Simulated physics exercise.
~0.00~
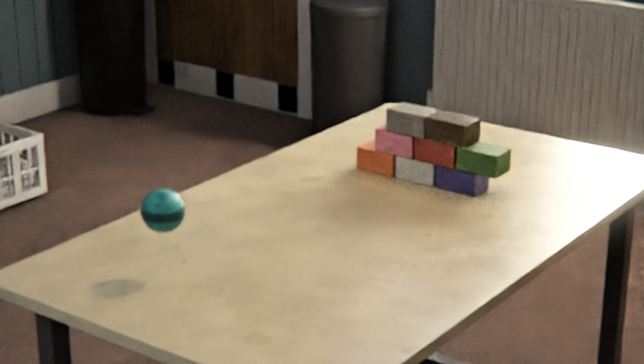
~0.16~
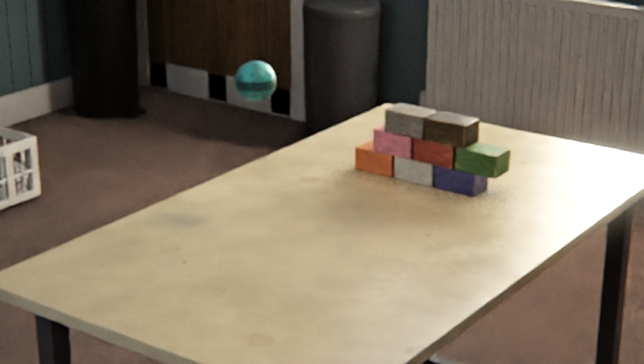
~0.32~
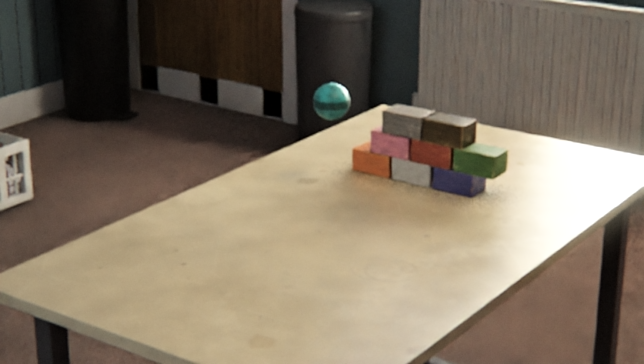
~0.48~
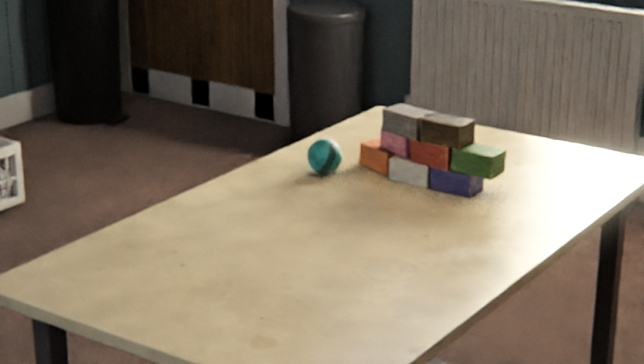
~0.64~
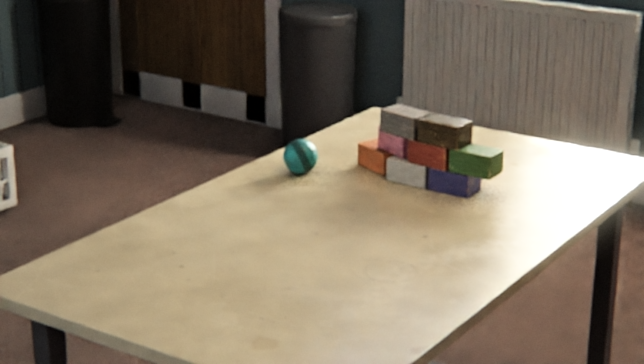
A turquoise ball flies in from the left over a pale, bare-edged table, seen from above at an angle in a room with a radiator, dark bins and a white basket. Toward the table's far end stands a small stack of blocks, with grey and black on top, pink, red and green in the middle, and orange, white and blue below. The ball rises rightward, then descends to the stack's left side. The pink and orange blocks shift slightly right as the ball drops beside them. It moves back a little left, and the stack remains standing.
